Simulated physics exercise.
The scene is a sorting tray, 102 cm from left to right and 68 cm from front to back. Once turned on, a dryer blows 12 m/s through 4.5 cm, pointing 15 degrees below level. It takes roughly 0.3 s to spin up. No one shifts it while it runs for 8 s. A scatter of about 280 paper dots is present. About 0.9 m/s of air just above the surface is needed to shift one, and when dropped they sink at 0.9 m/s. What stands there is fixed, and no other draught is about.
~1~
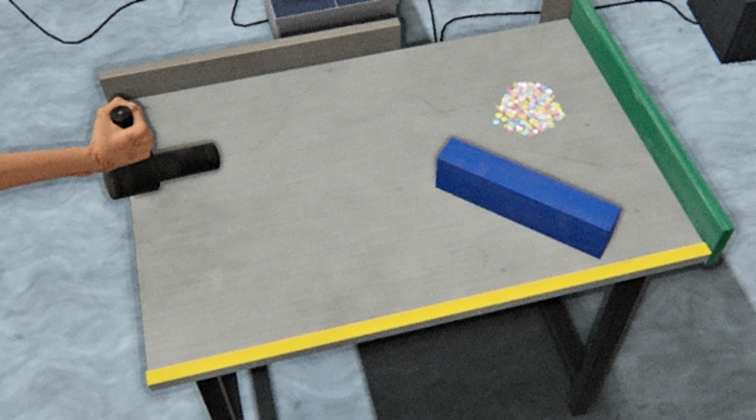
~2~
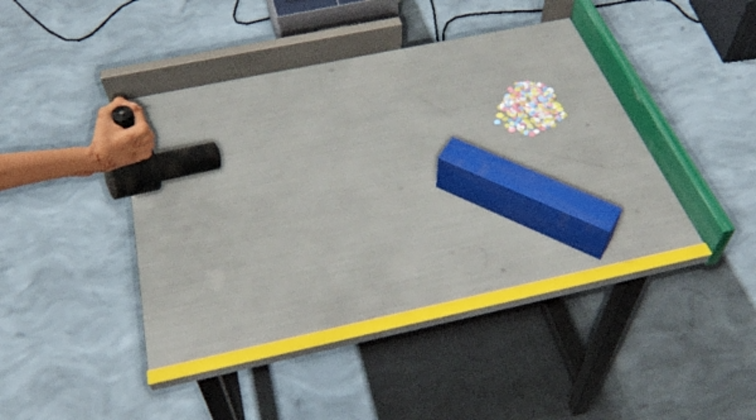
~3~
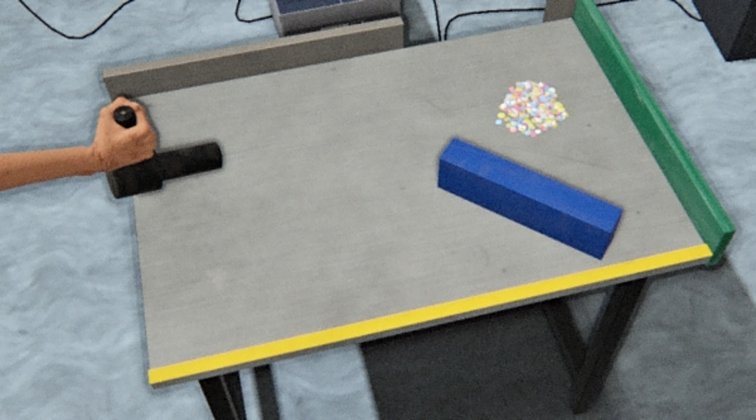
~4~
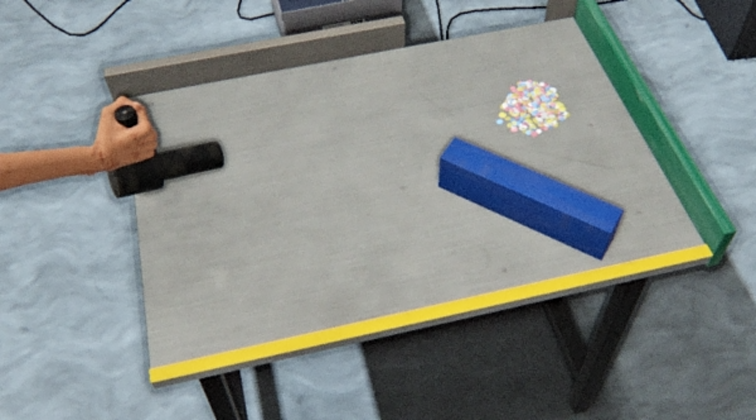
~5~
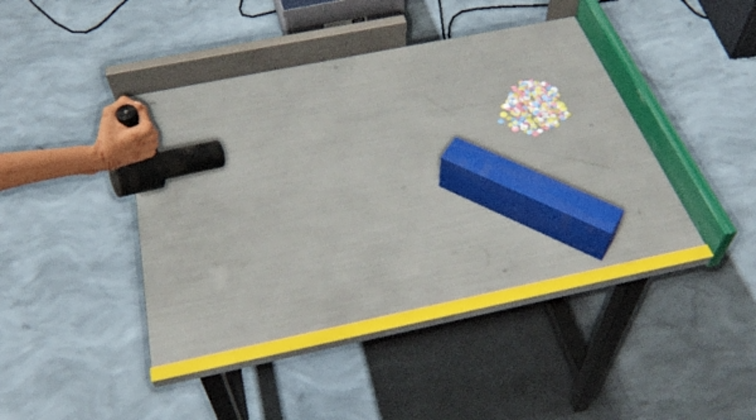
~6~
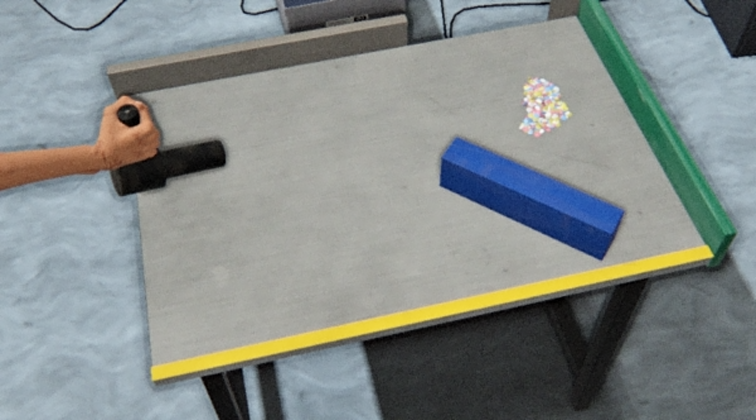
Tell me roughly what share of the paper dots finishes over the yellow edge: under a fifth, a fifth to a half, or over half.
My guess is past the halfway mark.
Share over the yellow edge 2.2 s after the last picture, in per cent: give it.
Roughly 90 per cent.
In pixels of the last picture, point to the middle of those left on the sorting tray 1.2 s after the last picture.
Around (659, 161).
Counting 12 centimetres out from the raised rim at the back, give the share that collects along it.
0 per cent.
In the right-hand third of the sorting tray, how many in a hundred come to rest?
I'd estimate around 5 per cent.
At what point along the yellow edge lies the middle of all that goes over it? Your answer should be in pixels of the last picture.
Near (697, 260).
Then, 1.2 s after the last picture the count stands so, 63 % are over the yellow edge; the middle of those still in play is near (671, 189).
Then, 2.2 s after the last picture the count stands so, 87 % are over the yellow edge.
Then, 4.1 s after the last picture the count stands so, 90 % are over the yellow edge.
Then, 7.7 s after the last picture, at the end, 90 % are over the yellow edge.
